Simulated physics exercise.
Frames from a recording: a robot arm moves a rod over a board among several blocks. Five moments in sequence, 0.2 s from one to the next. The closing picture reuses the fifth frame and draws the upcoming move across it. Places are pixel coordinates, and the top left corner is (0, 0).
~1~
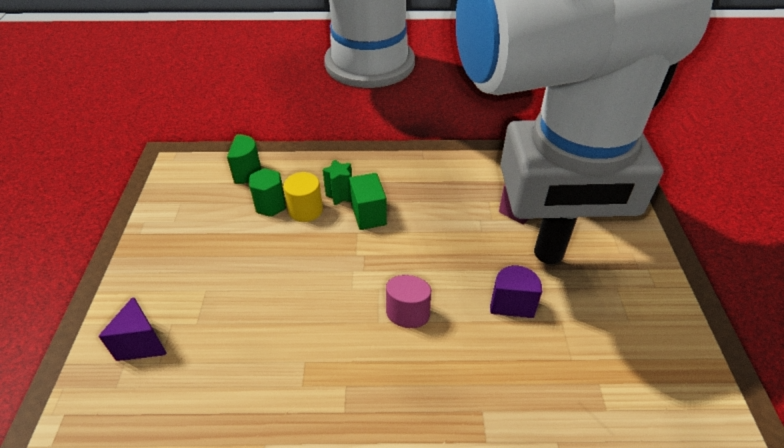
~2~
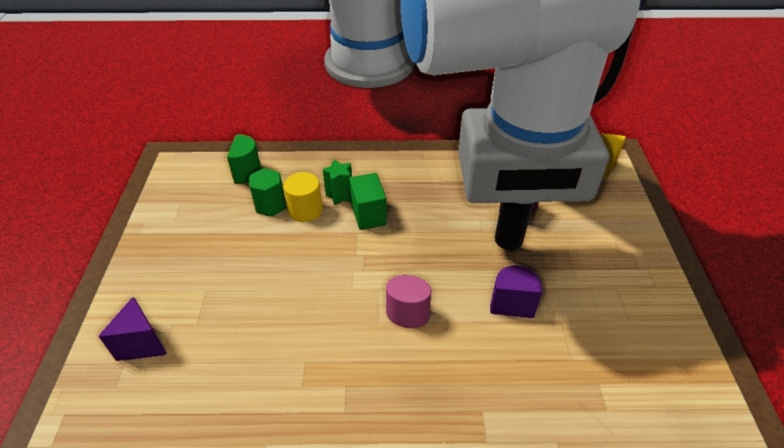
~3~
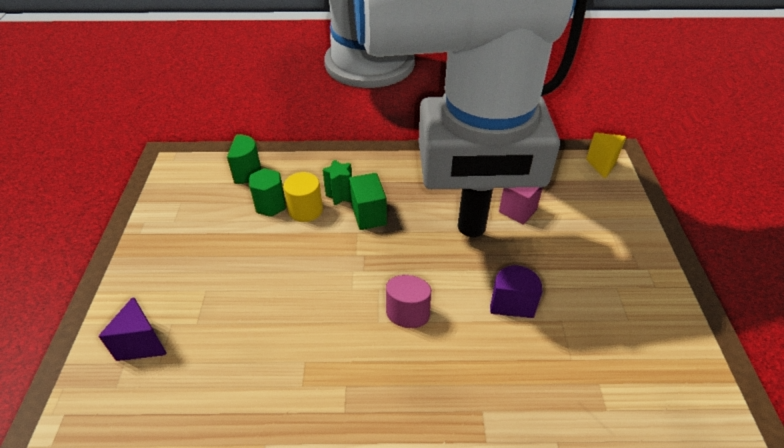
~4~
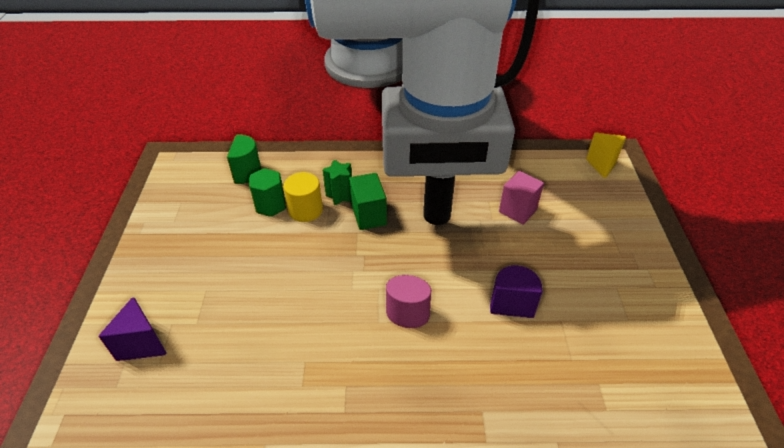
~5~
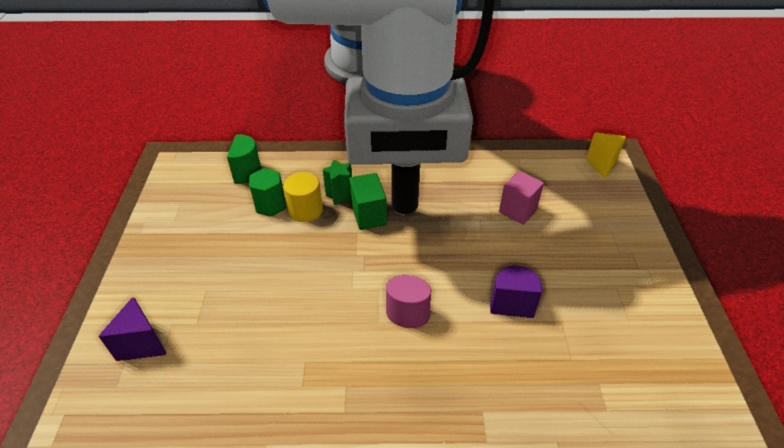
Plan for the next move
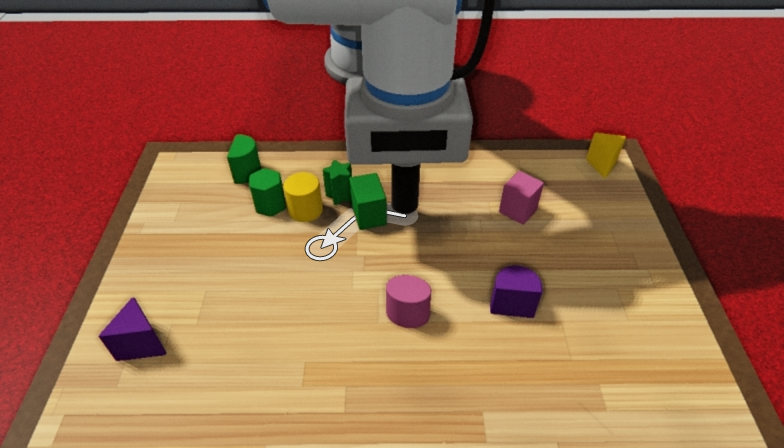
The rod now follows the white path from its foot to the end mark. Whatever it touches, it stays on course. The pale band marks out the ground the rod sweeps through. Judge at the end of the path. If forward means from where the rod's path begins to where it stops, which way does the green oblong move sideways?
Towards the right-hand side.
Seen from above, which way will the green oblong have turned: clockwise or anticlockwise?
Clockwise.
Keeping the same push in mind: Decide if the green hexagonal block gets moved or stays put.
It ends up somewhere else.
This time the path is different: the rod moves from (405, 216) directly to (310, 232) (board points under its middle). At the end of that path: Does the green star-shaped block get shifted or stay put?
At the end of the path, the green star-shaped block has moved off its old spot.
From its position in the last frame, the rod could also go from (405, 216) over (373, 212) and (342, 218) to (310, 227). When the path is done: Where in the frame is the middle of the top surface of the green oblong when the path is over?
The middle of the upper face of the green oblong will lie at about (277, 195) in the picture.
The line goes from (405, 216) by way of (371, 211) and (345, 227) to (321, 248).
What follows on the original path. One third of the way, rod (371, 201); green star-shaped block (334, 166); green oblong (341, 188).
Two thirds of the way, rod (343, 217); green hexagonal block (255, 178), turned 10° clockwise; yellow disc (287, 182); green star-shaped block (334, 166); green oblong (314, 193), turned 50° clockwise.
At the end, rod (320, 237); green hexagonal block (255, 178), turned 10° clockwise; yellow disc (287, 182); green star-shaped block (334, 166); green oblong (313, 193), turned 50° clockwise.
